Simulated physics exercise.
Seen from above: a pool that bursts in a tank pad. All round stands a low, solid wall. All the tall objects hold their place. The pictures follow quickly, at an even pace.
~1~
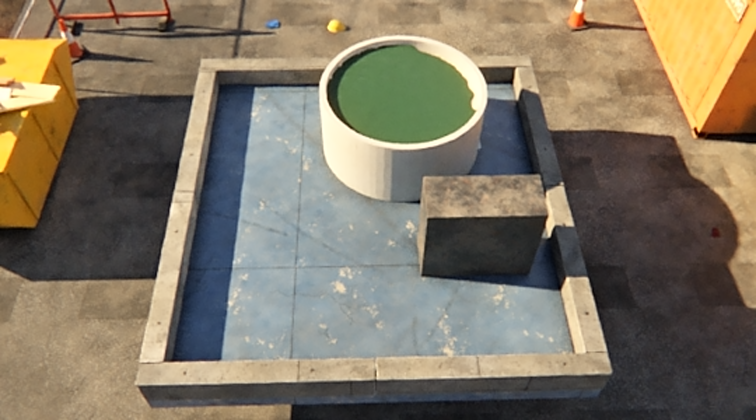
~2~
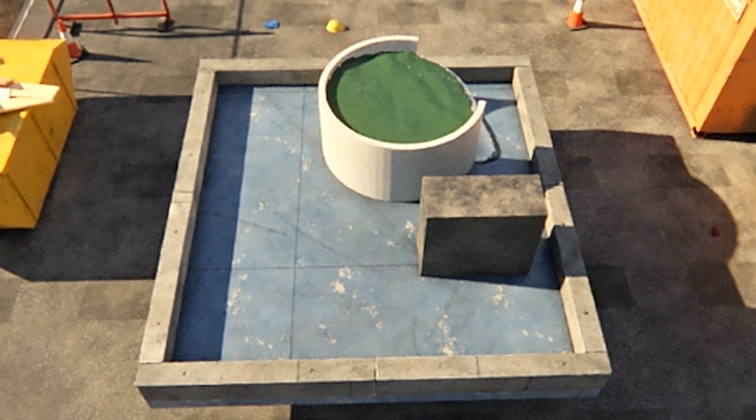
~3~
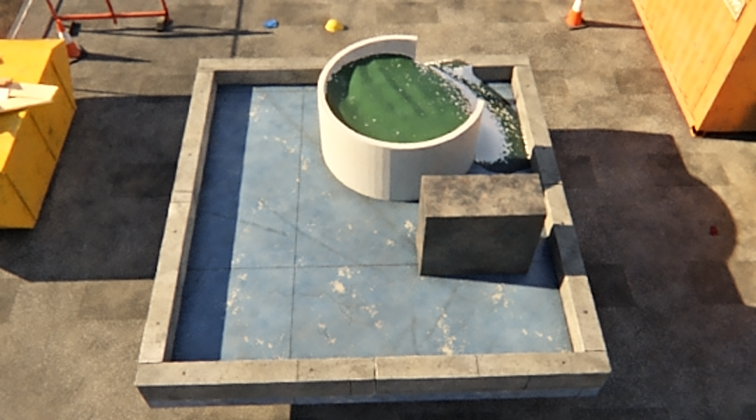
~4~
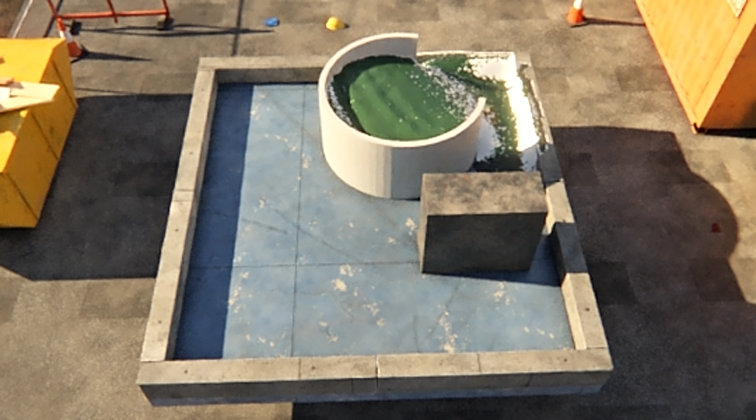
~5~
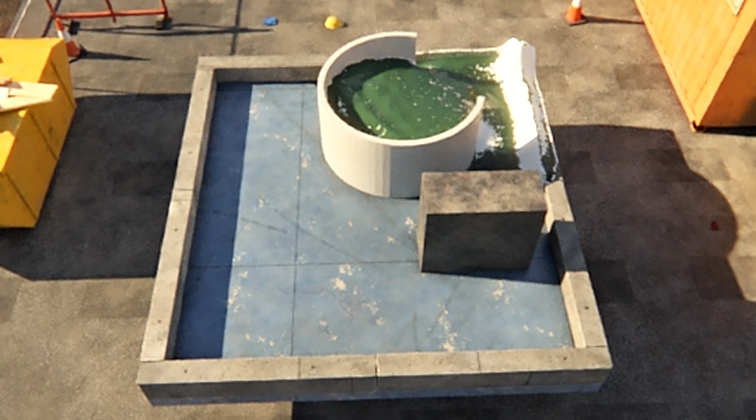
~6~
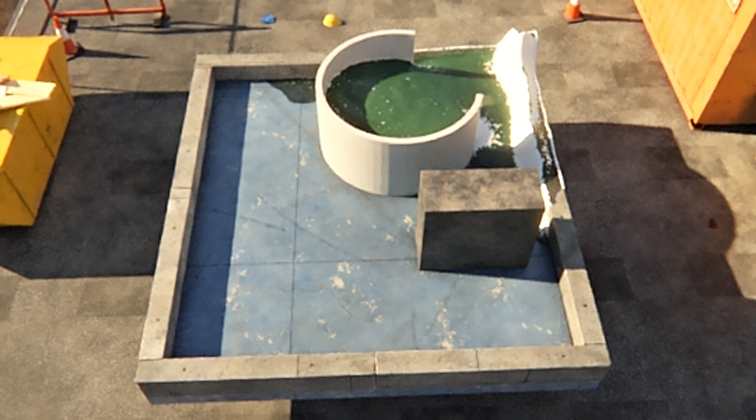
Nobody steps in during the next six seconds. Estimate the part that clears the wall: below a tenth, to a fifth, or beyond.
The share lost is more than a fifth.
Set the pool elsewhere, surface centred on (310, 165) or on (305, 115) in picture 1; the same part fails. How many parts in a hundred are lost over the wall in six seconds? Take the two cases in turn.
In turn 14 and 20 per cent.
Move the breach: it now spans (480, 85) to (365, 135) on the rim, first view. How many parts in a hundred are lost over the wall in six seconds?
Roughly 14 per cent.
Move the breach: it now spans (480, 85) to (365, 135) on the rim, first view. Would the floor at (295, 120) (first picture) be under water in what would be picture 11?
Answer: Dry.
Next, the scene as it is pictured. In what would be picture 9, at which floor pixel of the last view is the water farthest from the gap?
I would point to (568, 355).
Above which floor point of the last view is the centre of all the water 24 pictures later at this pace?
Around (399, 169).
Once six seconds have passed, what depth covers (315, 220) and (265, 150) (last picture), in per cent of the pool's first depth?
In turn 4 and 6 in a hundred.
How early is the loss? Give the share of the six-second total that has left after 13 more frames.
About 95 per cent.
A moment on, water covers 20 % of the floor; the low wall has let 12 % over.
Next, water covers 25 % of the floor; the low wall has let 21 % over.
Then, water covers 50 % of the floor; the low wall has let 34 % over.
Later, water covers 75 % of the floor; the low wall has let 35 % over.
In the end, water covers 85 % of the floor; the low wall has let 36 % over.
